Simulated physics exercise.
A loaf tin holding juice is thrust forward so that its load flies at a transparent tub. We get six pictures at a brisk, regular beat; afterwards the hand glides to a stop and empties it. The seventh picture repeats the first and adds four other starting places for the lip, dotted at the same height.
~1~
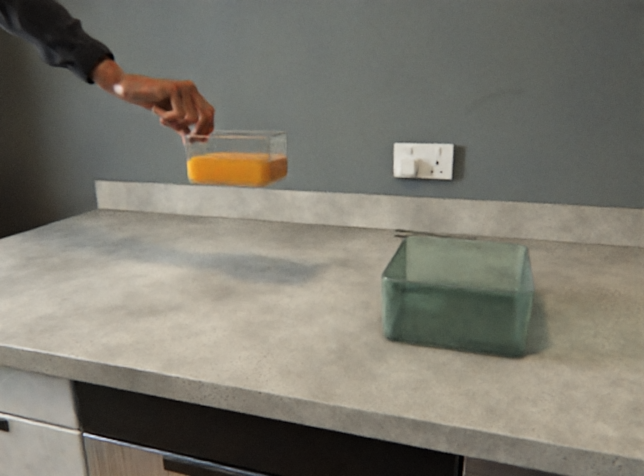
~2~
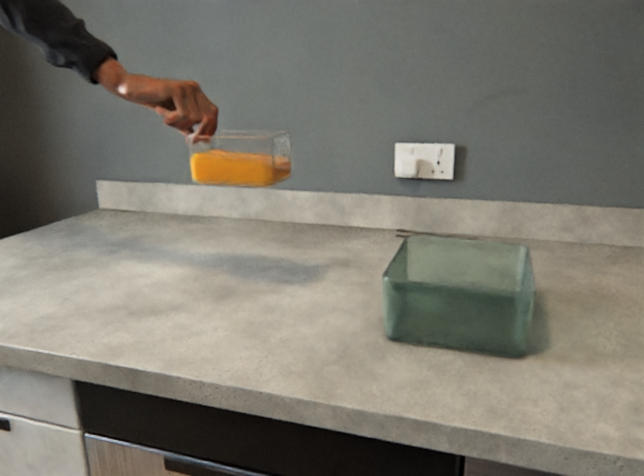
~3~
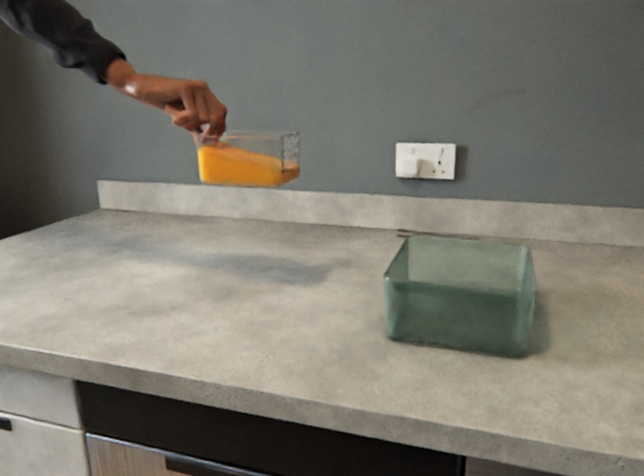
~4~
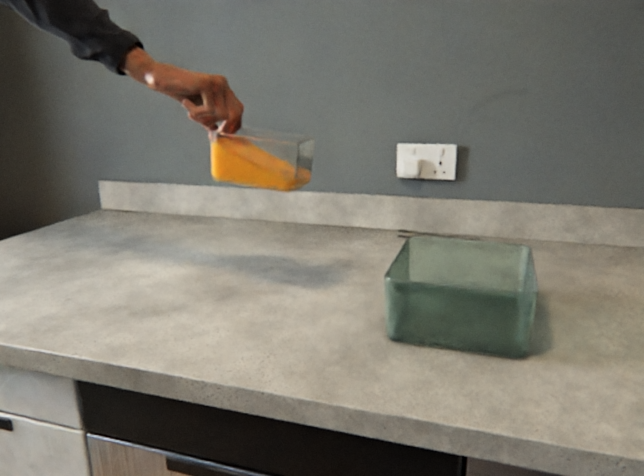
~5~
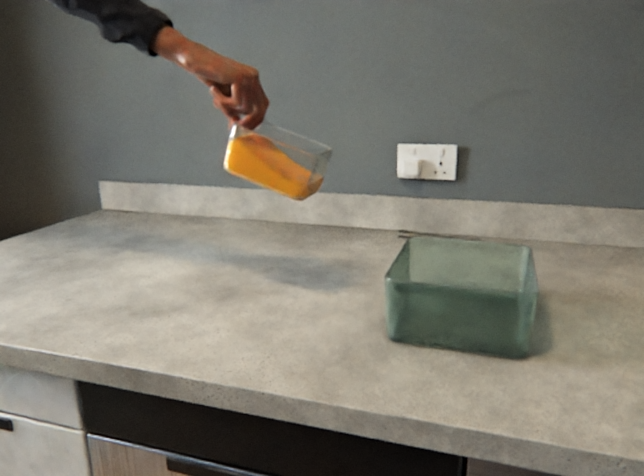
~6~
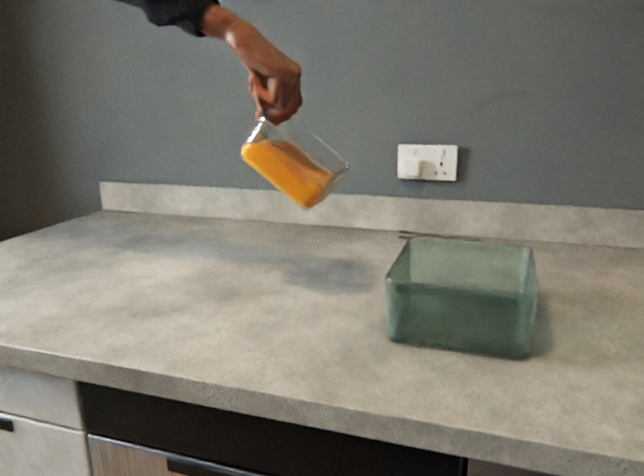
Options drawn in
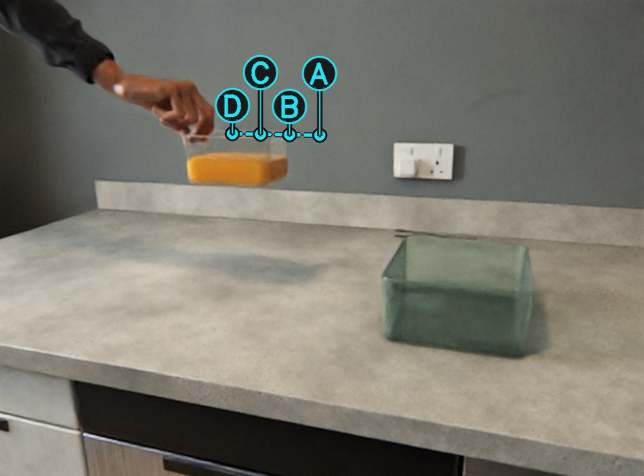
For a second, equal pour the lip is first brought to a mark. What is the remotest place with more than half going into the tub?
C will do.
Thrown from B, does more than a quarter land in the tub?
Yes, it does.
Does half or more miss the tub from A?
No.
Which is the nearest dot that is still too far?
It is D.
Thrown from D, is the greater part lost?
Yes, it does.
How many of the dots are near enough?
Three of them.
In cyan, A at (319, 135); B at (289, 134); C at (260, 134); D at (232, 133).
If A is chosen, about 89 % lands in the tub, 4 % falls short and 7 % goes beside or beyond.
If B is chosen, about 83 % lands in the tub, 11 % falls short and 6 % goes beside or beyond.
If C is chosen, about 66 % lands in the tub, 19 % falls short and 15 % goes beside or beyond.
If D is chosen, about 27 % lands in the tub, 64 % falls short and 8 % goes beside or beyond.
